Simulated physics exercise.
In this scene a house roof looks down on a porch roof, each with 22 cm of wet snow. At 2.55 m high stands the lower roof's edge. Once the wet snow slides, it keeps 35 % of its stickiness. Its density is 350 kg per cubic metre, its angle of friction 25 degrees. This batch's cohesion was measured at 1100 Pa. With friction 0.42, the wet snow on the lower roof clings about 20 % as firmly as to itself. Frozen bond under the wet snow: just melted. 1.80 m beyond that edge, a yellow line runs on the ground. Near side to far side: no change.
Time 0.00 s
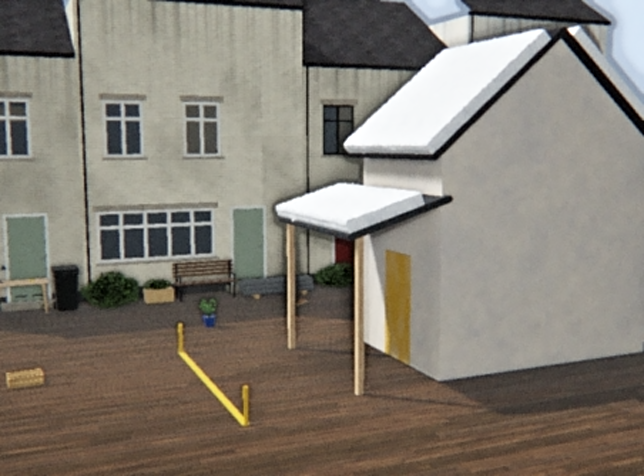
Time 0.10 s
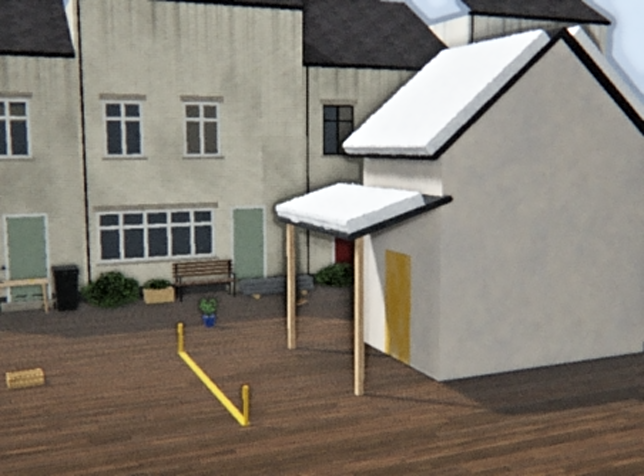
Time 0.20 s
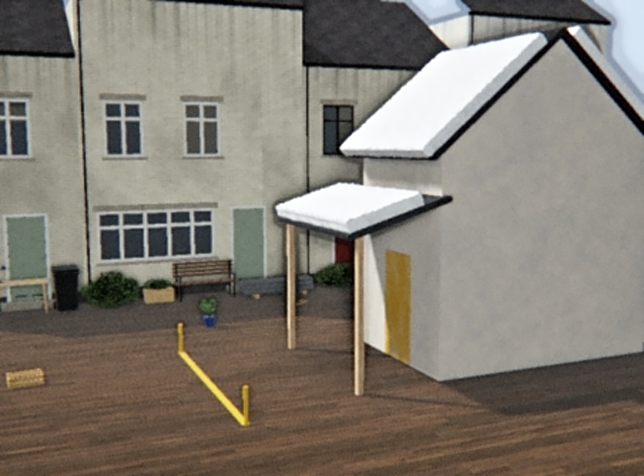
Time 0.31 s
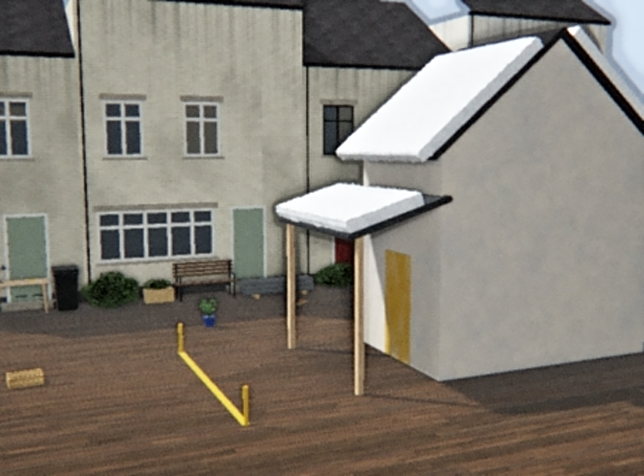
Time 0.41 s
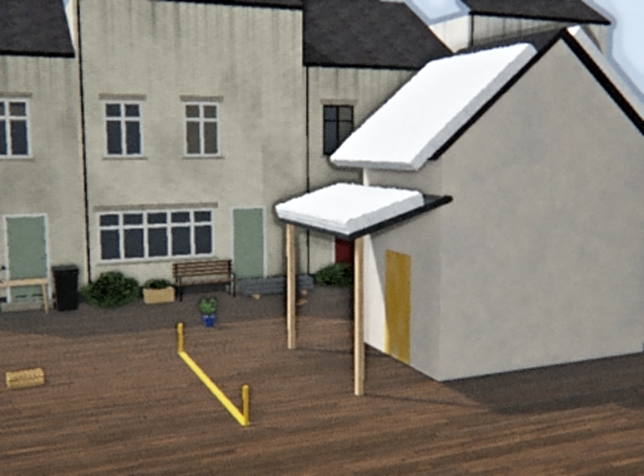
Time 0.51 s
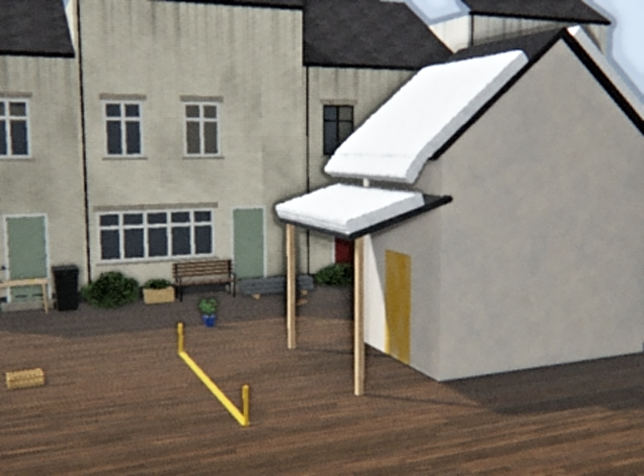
In a yard beside pale terraced houses, a thick white layer of snow lies on the steep roof of a small building, above a snow-covered porch roof. The upper layer creeps, then slides faster down to the left, baring dark roof near the ridge and jutting past the eave, while the porch snow stays still.
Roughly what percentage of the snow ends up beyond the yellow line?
Around 23 %.
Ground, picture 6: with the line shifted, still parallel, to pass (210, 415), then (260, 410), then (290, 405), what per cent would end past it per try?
Roughly 14 %, then 35 %, then 50 %.
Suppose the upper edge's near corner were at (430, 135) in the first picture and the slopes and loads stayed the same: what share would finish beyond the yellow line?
That would come to around 35 %.
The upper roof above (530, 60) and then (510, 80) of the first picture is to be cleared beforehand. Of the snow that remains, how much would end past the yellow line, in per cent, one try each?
In turn about 8 %, 6 %.
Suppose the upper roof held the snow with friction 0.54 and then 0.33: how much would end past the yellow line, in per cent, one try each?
About 0 % in the first try and about 8 % in the second.
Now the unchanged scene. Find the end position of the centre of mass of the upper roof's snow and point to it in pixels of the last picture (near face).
Near (296, 327).
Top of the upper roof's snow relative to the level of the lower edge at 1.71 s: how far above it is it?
About 0.8 m.
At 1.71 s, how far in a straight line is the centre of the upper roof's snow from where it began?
It is around 3.8 m from where it started.
After 1.06 s, none is below the lower edge and 0 % is past the line.
After 1.71 s, 41 % is below the lower edge and 0 % is past the line.
After 2.35 s, 62 % is below the lower edge and 23 % is past the line.
After 3.00 s, 62 % is below the lower edge and 23 % is past the line.
After 3.20 s, 62 % is below the lower edge and 23 % is past the line.
